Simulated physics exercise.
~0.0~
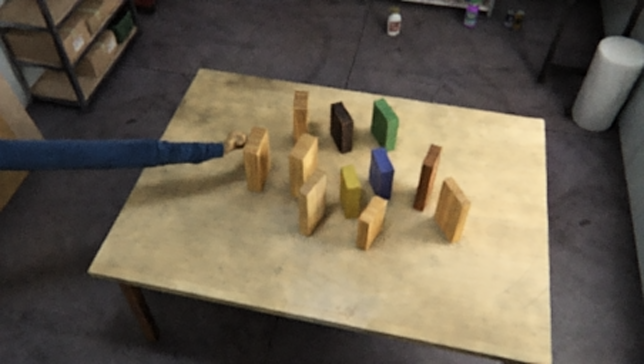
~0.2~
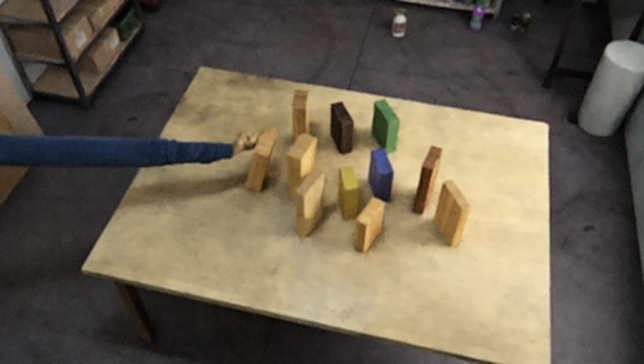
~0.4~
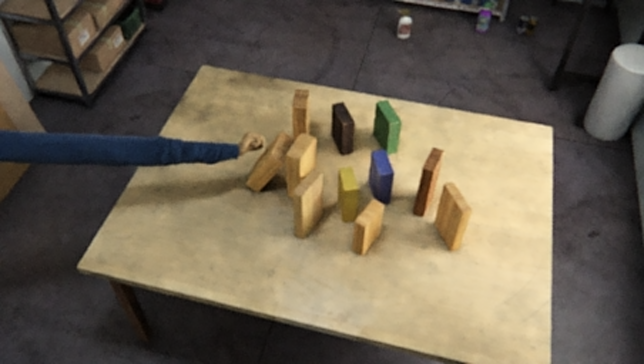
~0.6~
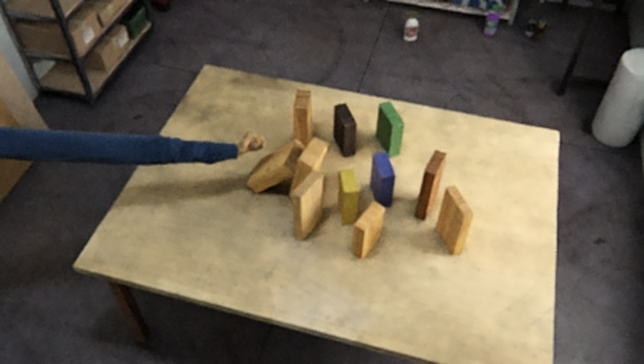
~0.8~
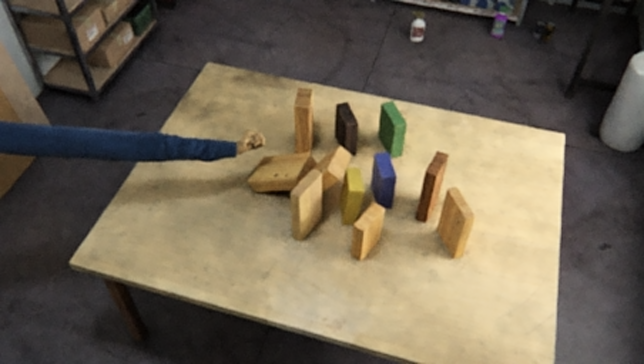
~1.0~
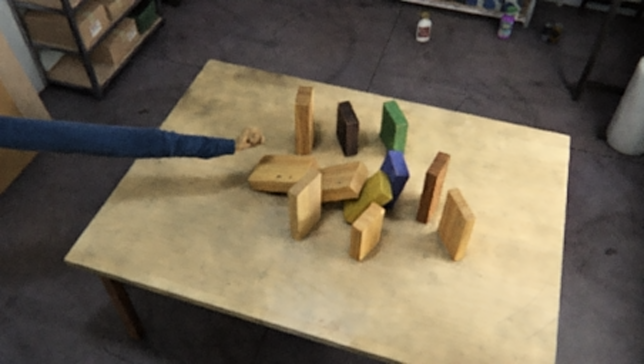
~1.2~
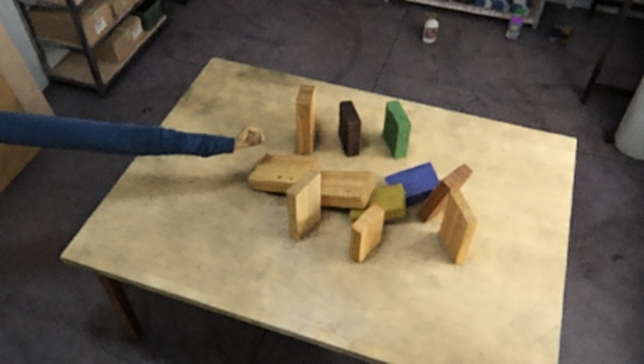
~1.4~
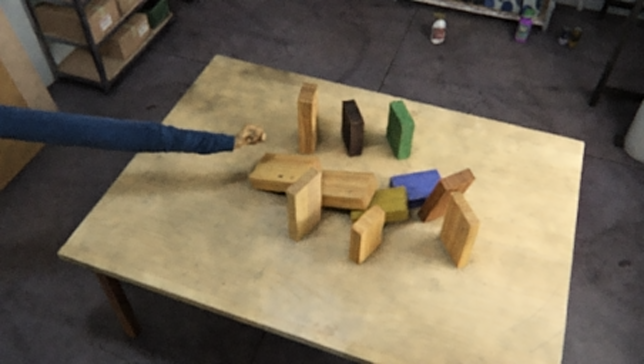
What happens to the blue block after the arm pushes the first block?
The blue block topples over to the right as the falling blocks reach it, and it ends up lying on the table.
